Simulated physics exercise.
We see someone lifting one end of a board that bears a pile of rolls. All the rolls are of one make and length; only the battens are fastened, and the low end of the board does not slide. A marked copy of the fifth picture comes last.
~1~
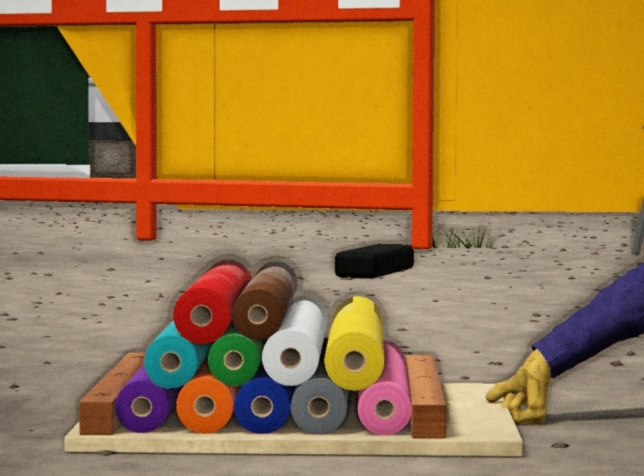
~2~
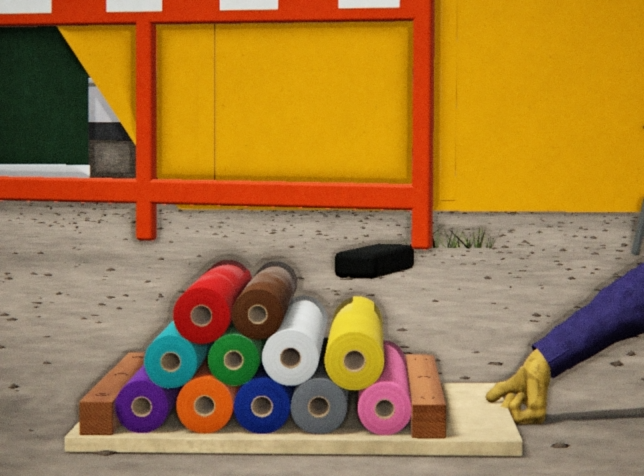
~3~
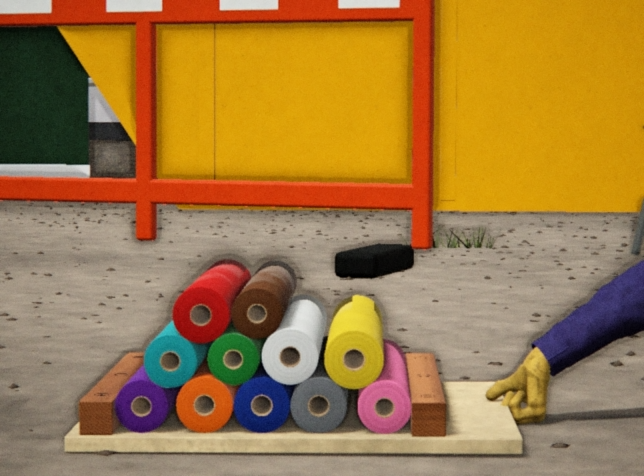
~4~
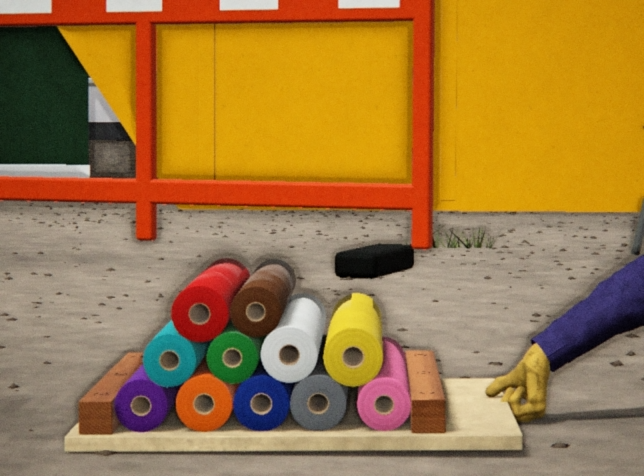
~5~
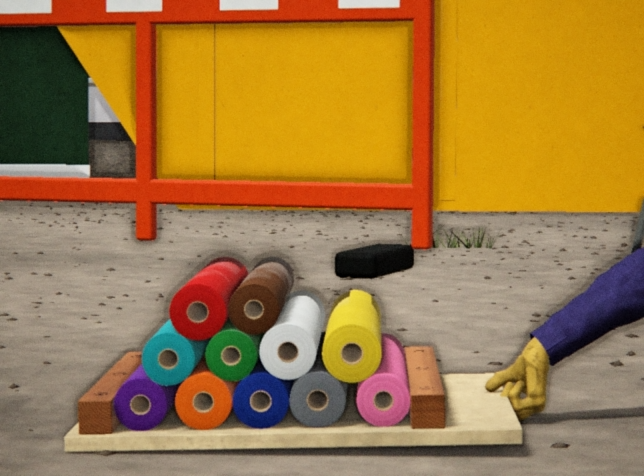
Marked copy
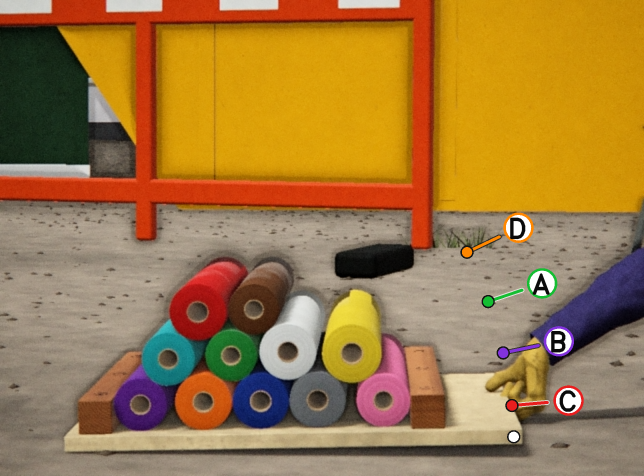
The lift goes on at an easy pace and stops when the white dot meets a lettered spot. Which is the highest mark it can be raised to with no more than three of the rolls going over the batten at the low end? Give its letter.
Up to D.
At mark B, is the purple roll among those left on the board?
Yes.
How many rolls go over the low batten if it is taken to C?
It comes to none.
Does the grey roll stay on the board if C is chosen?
Yes.
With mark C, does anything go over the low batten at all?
No, at C.
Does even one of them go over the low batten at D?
Yes, at D.
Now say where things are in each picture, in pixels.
Purple roll (142, 406); orange roll (205, 406); blue roll (262, 406), in the first frame.
Blue roll (262, 406); grey roll (319, 407), in the second frame.
Board (301, 398); pink roll (385, 407); turquoise roll (171, 361), in the third frame.
Board (300, 397); purple roll (141, 405); orange roll (204, 404), in the fourth frame.
Board (300, 394); purple roll (141, 404); orange roll (204, 402), in the fifth frame.
On the marked copy, A at (488, 302); B at (504, 353); C at (512, 406); D at (467, 252); the white dot at (514, 437).
With D. Early on, board at 16°.
Further on, board at 26°.
At the end, board at 26°, two over the low batten (turquoise, red).
As for the rest, A two over the low batten (turquoise, red); B none over the low batten; C none over the low batten.
